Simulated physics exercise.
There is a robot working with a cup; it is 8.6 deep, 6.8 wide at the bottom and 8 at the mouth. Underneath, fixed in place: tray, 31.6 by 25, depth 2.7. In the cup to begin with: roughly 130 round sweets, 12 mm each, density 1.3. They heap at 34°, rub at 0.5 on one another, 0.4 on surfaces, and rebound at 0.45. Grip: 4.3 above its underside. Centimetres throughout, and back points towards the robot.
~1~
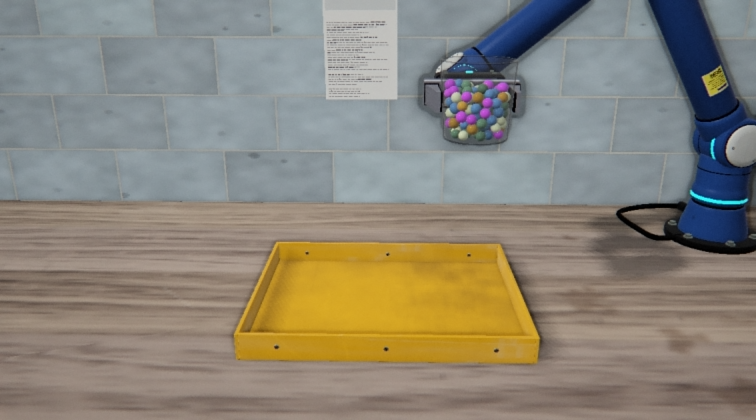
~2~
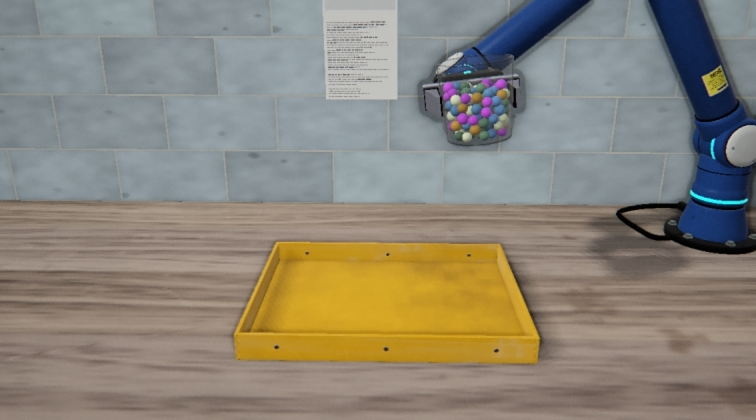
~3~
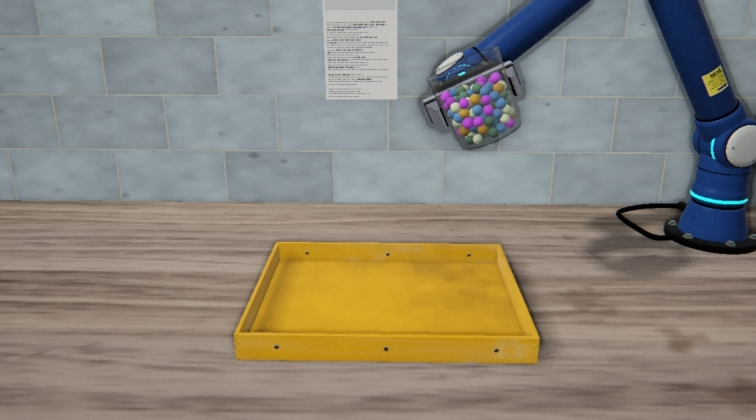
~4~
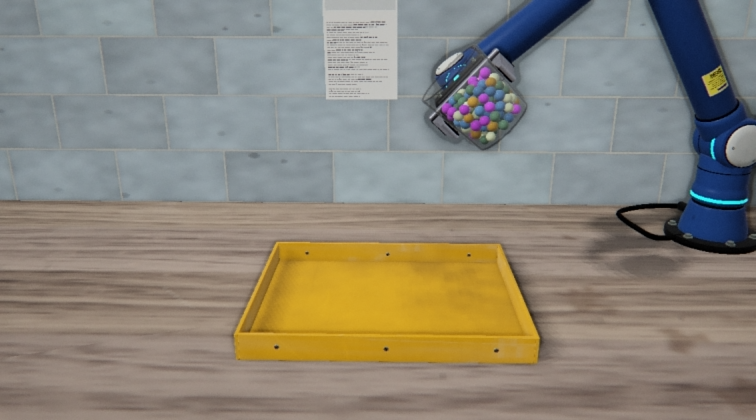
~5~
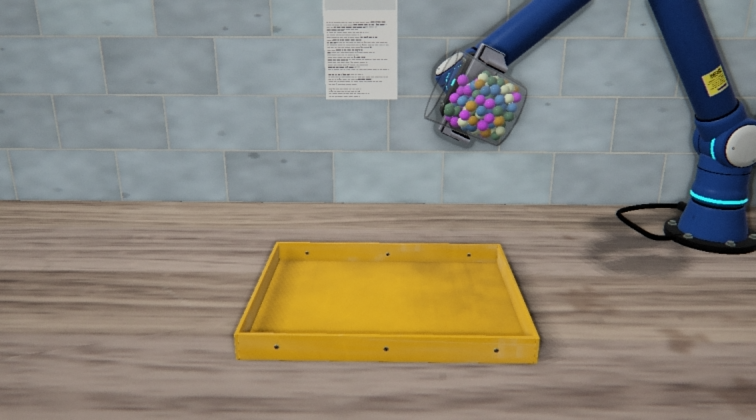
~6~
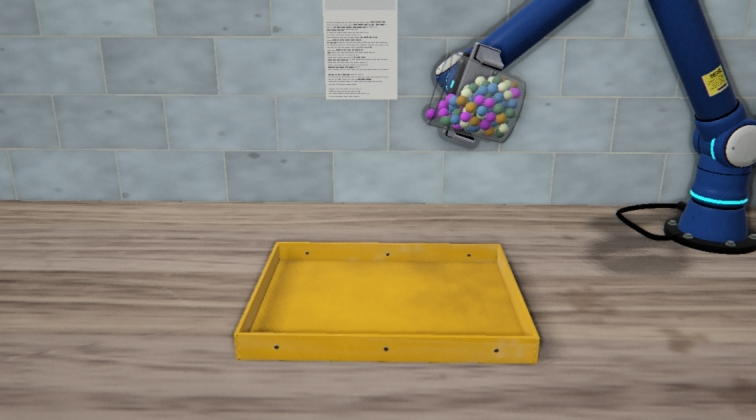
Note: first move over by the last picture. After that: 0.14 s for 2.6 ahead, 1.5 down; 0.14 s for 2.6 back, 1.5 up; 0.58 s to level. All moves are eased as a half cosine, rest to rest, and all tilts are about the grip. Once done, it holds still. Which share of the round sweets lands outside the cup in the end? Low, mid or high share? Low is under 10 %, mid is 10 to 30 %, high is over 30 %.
A low share.
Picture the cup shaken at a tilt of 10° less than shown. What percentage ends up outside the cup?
Close to 0 in a hundred, I'd say.
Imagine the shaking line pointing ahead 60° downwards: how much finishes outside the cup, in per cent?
Some 0 in a hundred.
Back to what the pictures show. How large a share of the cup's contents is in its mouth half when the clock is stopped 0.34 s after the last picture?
Around 35 in a hundred.
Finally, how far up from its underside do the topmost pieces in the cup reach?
Some 8.0 cm.
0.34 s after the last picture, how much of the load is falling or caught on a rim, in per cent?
It amounts to roughly 3 in a hundred.
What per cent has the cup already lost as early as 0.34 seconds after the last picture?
About 5 per cent.
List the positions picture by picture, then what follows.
The first picture shows cup middle at (477, 101), level; upper third of the load around (478, 96), from x 450 to 505, top at y 85; 131 in the cup.
The second picture shows cup middle at (477, 101), tilted 7° forward; upper third of the load around (477, 95), from x 450 to 505, top at y 85.
The third picture shows cup middle at (477, 101), tilted 25° forward; upper third of the load around (484, 95), from x 445 to 510, top at y 80.
The fourth picture shows cup middle at (477, 101), tilted 47° forward; upper third of the load around (486, 92), from x 445 to 515, top at y 75.
The fifth picture shows cup middle at (477, 101), tilted 65° forward; upper third of the load around (490, 90), from x 450 to 515, top at y 75.
The sixth picture shows cup middle at (477, 101), tilted 72° forward; upper third of the load around (490, 92), from x 430 to 515, top at y 80; 131 in the cup.
Then, 0.34 s after the last picture, tilted 70° forward, highest piece 28 above the table; 127 in the cup, 4 in flight or on a rim.
Then, 0.69 s after the last picture, tilted 15° forward, highest piece 29 above the table; 127 in the cup, 4 in the tray.
Then, 1.06 s after the last picture, level, highest piece 30 above the table; 127 in the cup, 4 in the tray.
Then, 2.11 s after the last picture, level, highest piece 30 above the table; 127 in the cup, 4 in the tray.
Final count, 127 in the cup, 4 in the tray. That is 3 % outside the cup.
